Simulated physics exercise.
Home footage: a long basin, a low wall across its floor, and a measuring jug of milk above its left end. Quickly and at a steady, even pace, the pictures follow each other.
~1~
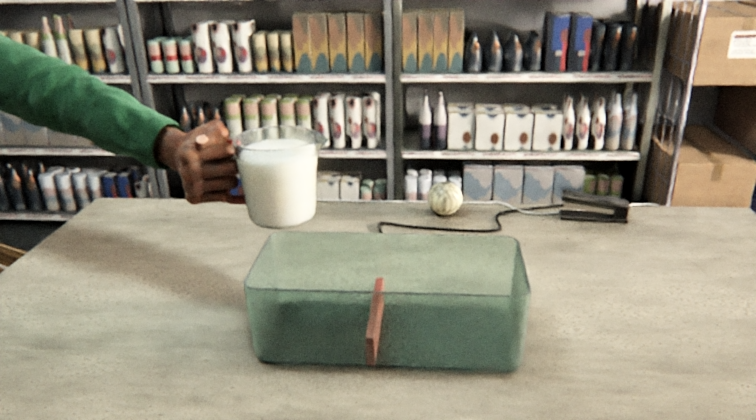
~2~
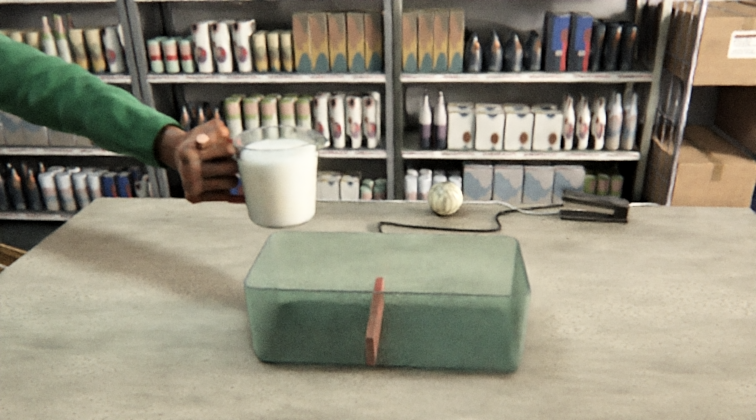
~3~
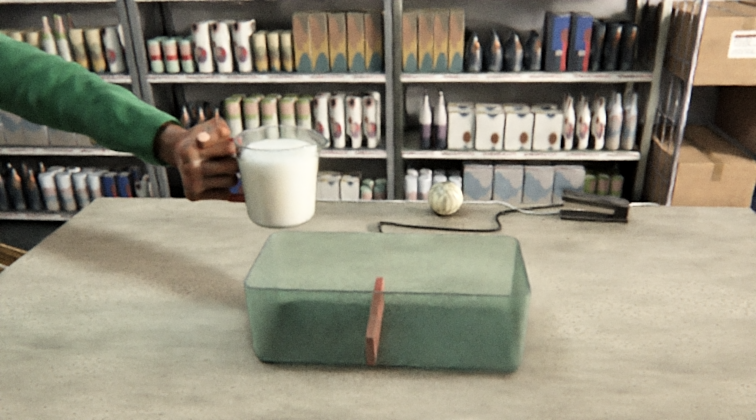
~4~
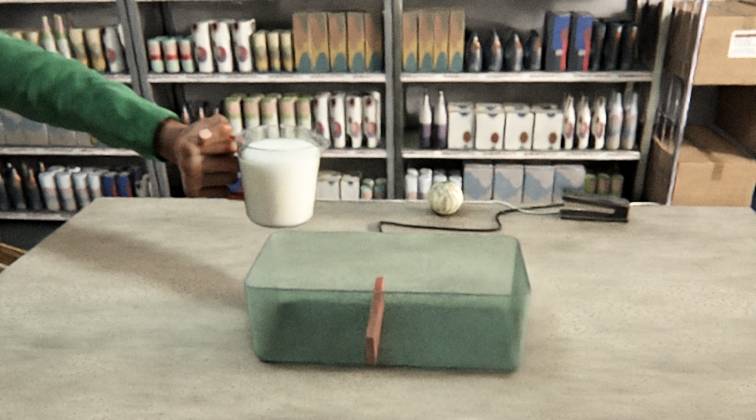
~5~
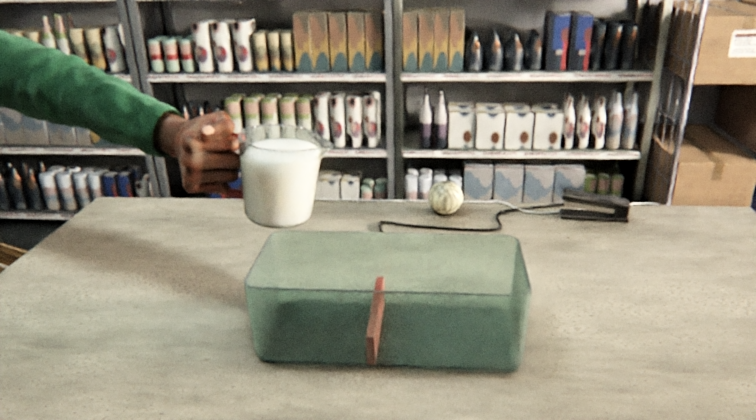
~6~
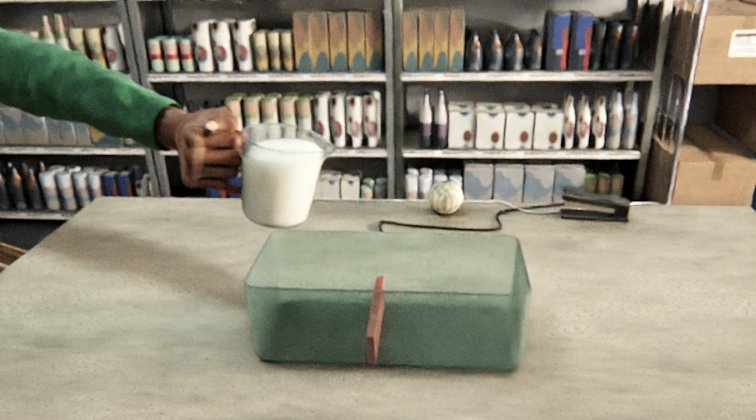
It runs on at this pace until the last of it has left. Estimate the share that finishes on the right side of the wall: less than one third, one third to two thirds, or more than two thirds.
The share right of the wall is a middling part, a third to two thirds.
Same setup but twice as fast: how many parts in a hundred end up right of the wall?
Roughly 35 percent.
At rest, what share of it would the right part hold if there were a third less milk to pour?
About 35 %.
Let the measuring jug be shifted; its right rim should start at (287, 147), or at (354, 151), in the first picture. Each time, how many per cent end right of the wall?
Roughly 5 % the first time and roughly 90 % the second.
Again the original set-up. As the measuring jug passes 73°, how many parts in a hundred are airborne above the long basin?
Something close to 20 percent of it.
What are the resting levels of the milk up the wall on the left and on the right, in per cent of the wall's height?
20 per cent for the left part, 30 for the right.
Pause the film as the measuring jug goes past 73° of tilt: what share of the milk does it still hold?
Near 70 %.
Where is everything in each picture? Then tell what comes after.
The first picture shows tilt 0°; pouring edge (327, 140); surface from (241, 148) to (316, 149); the long basin's rim runs from (258, 259) to (524, 265); the wall's top is at (375, 306).
The second picture shows tilt 0°; pouring edge (328, 140); surface from (241, 148) to (316, 149).
The third picture shows tilt 2°; pouring edge (329, 141); surface from (242, 148) to (317, 150).
The fourth picture shows tilt 4°; pouring edge (331, 143); surface from (243, 147) to (319, 150).
The fifth picture shows tilt 8°; pouring edge (333, 146); surface from (245, 148) to (321, 150).
The sixth picture shows tilt 12°; pouring edge (335, 150); surface from (247, 148) to (324, 151).
A moment on, the measuring jug is tipped part way and 72 per cent is still to pour, 0 is left of the wall and 8 right of it.
Next, the measuring jug is tipped right over and 15 per cent is still to pour, 20 is left of the wall and 51 right of it.
Then the measuring jug is tipped right over and 0 per cent is still to pour, 41 is left of the wall and 58 right of it.
Later the measuring jug is tipped right over and 0 per cent is still to pour, 41 is left of the wall and 58 right of it.
At rest 41 per cent lies left of the wall, 58 right of it and 1 outside.
